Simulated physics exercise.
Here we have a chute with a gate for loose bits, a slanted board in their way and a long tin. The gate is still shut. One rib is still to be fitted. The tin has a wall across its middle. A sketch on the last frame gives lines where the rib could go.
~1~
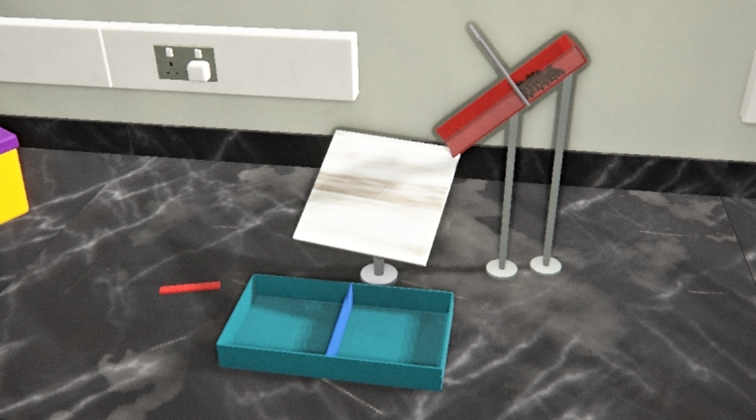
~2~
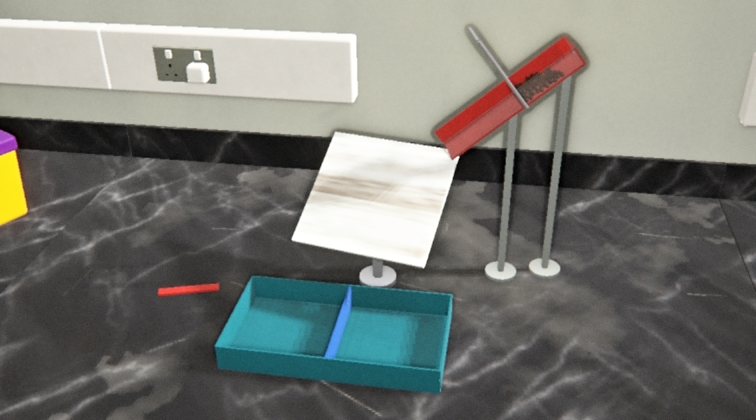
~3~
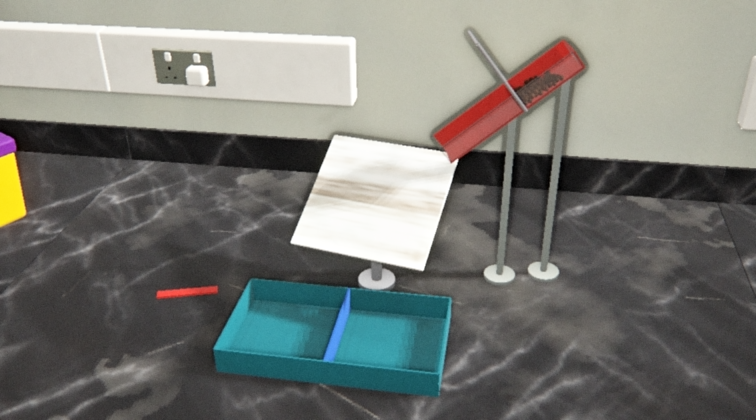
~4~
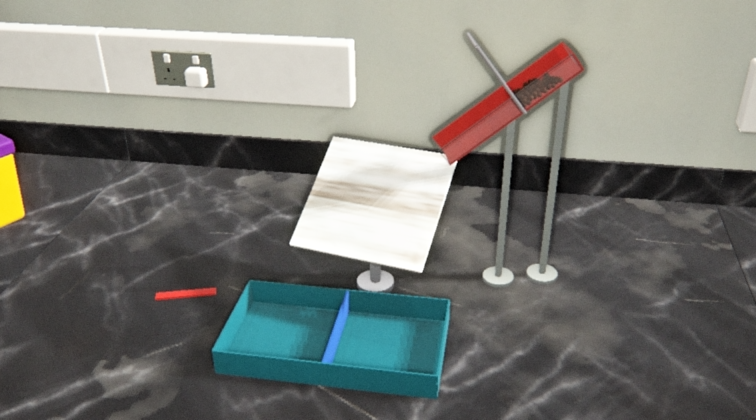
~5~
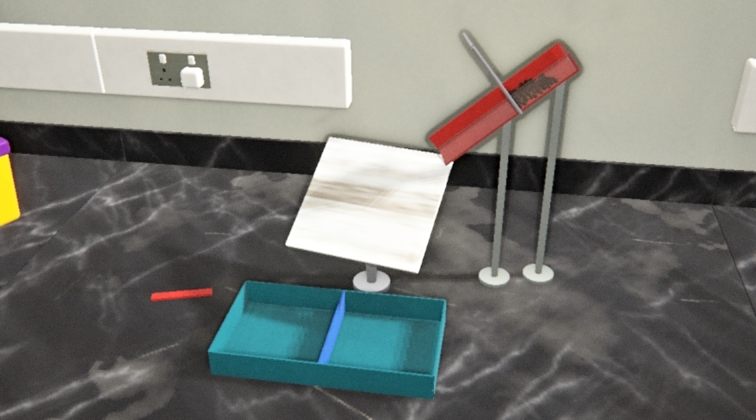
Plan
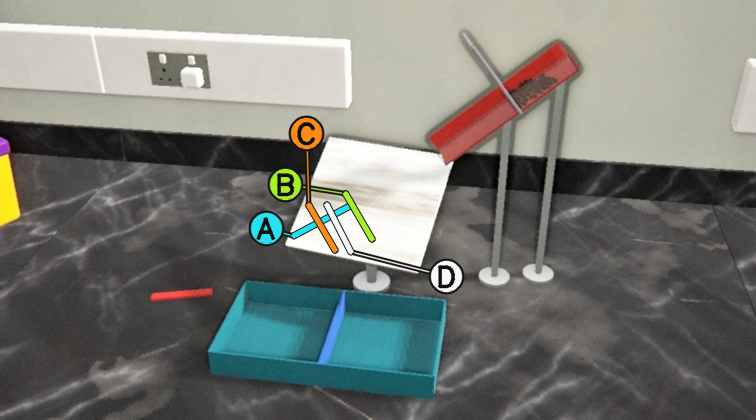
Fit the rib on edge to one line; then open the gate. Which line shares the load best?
Best: C.
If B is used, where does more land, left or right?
Right.
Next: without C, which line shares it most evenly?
The answer is A.
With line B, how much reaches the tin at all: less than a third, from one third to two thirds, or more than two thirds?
It is more than two thirds.
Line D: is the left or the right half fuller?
Right.
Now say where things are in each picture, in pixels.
Load behind the gate at (537, 85), allspice berries; lip of the chute at (450, 151), sloping fairly steeply, in the first frame.
Middle of the board at (377, 195), tilted fairly steeply; middle of its low edge at (356, 253); of its high edge at (396, 141), in the second frame.
Front corners of the tin at (214, 349) and (439, 374); front end of its middle wall at (324, 361), in the third frame.
Middle of the load at (534, 93); lip at (447, 158), in the fourth frame.
Middle of the load at (530, 93); lip at (443, 159), in the fifth frame.
On the marked copy, line A from (348, 206) to (293, 235); line B from (345, 193) to (372, 239); line C from (308, 205) to (335, 250); line D from (326, 204) to (350, 251).
If A is chosen, of what is caught, most in the left half, about a quarter in the right.
If B is chosen, of what is caught, a small part in the left half, nearly all in the right.
If C is chosen, of what is caught, about half in the left half, about half in the right.
If D is chosen, of what is caught, a small part in the left half, nearly all in the right.
